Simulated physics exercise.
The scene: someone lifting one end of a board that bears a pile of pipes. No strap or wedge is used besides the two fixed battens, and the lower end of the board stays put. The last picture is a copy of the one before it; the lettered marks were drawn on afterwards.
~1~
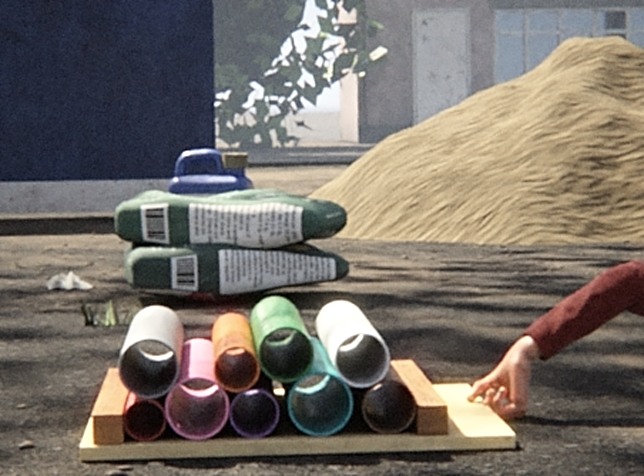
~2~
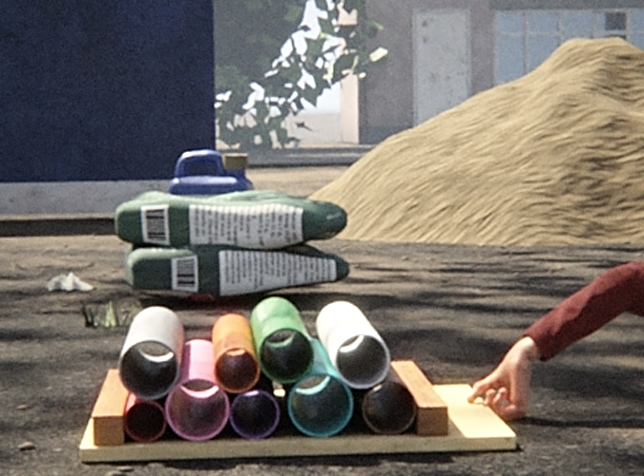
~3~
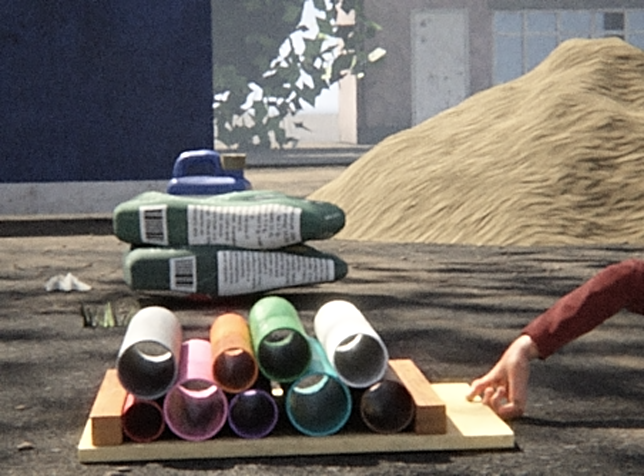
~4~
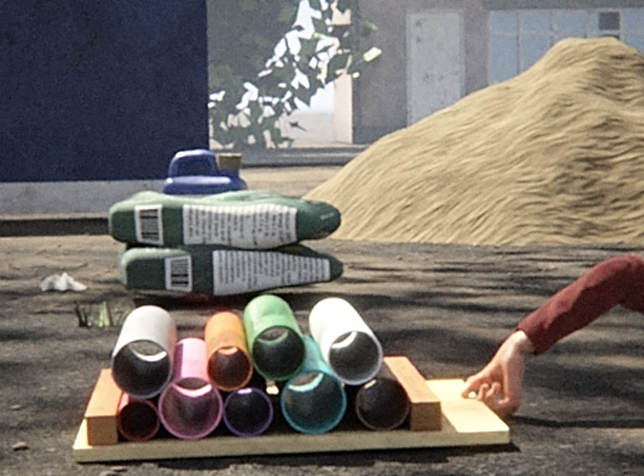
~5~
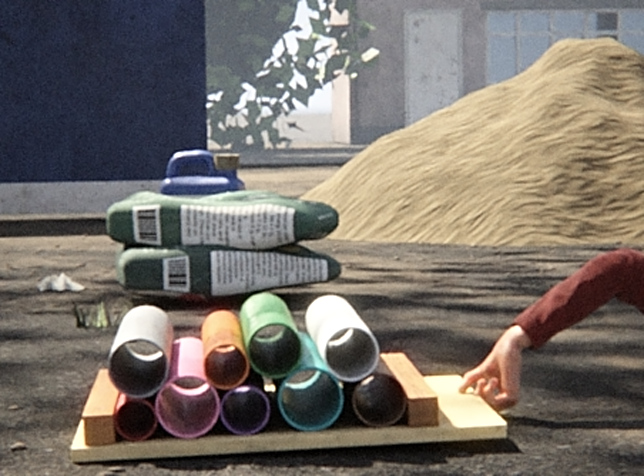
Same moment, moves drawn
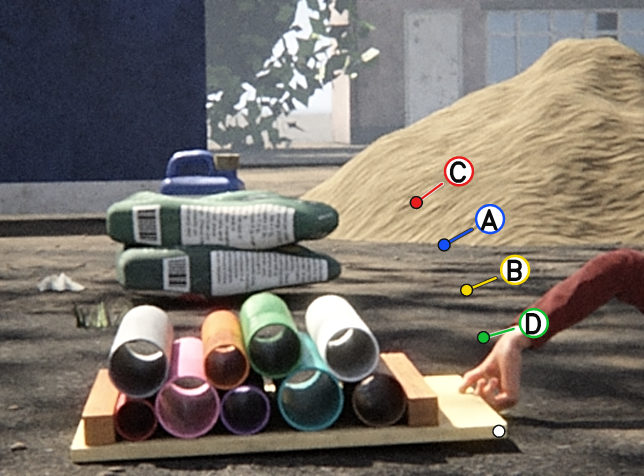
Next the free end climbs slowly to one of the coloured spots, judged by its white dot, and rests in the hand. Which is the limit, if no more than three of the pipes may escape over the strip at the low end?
Raise it to C.
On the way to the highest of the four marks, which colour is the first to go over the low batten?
It is the grey one.
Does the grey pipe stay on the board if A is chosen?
The grey pipe: No.
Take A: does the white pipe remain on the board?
Yes.
On the marked copy, A at (444, 245); B at (467, 290); C at (417, 202); D at (483, 338); the white dot at (499, 431).
With C. Early on, board at 19°.
Further on, board at 35°.
At the end, board at 35°, three over the low batten (grey, orange, green).
As for the rest, A three over the low batten (grey, orange, green); B two over the low batten (grey, orange); D one over the low batten (grey).
